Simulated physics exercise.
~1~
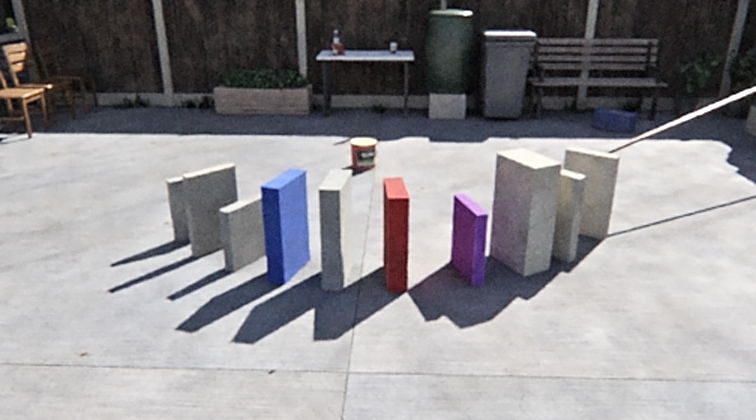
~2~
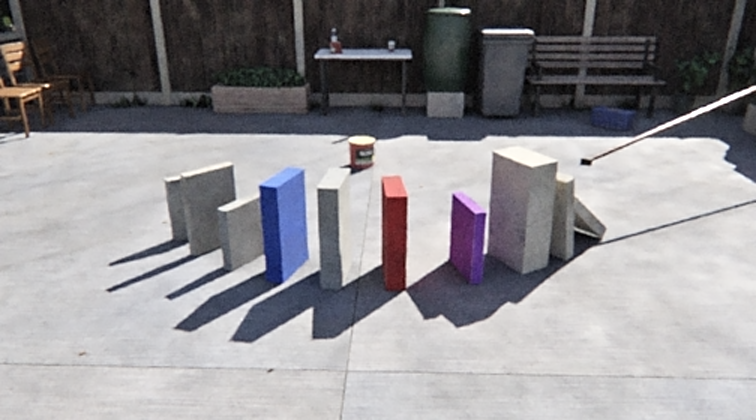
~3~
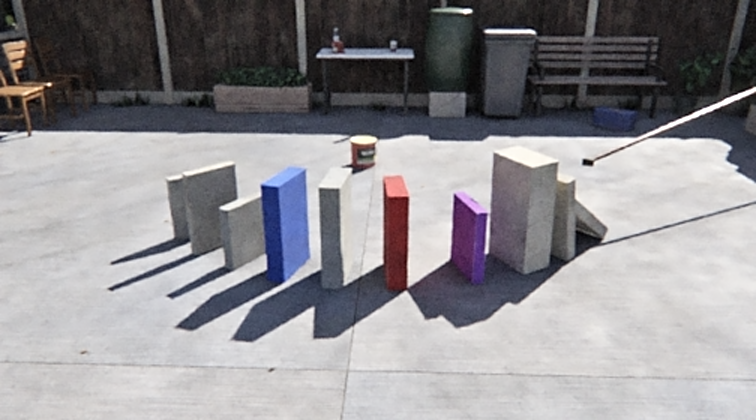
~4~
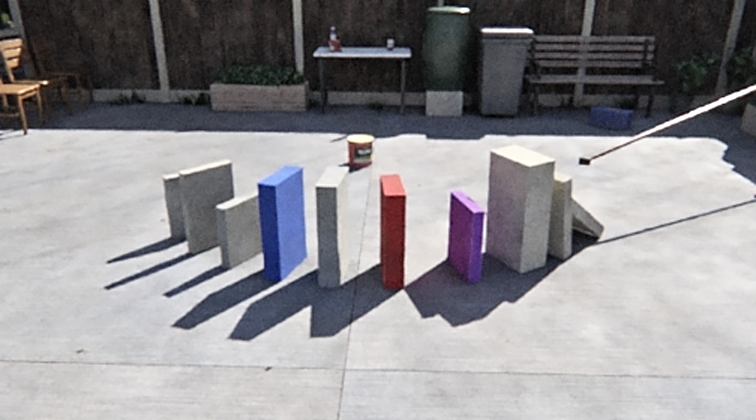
Paving slabs of different sizes stand on edge in a curved row across a sunlit concrete yard, seen from slightly above by a gently swaying camera. Most are pale grey, with a blue one left of centre, a red one near the middle and a purple one to its right; a fence, table, bins and bench line the back. A long pole reaches in from the right, and the slab at that end tips left against its neighbour. It stays propped there, the pole stops, and the rest, including the coloured slabs, remain standing.
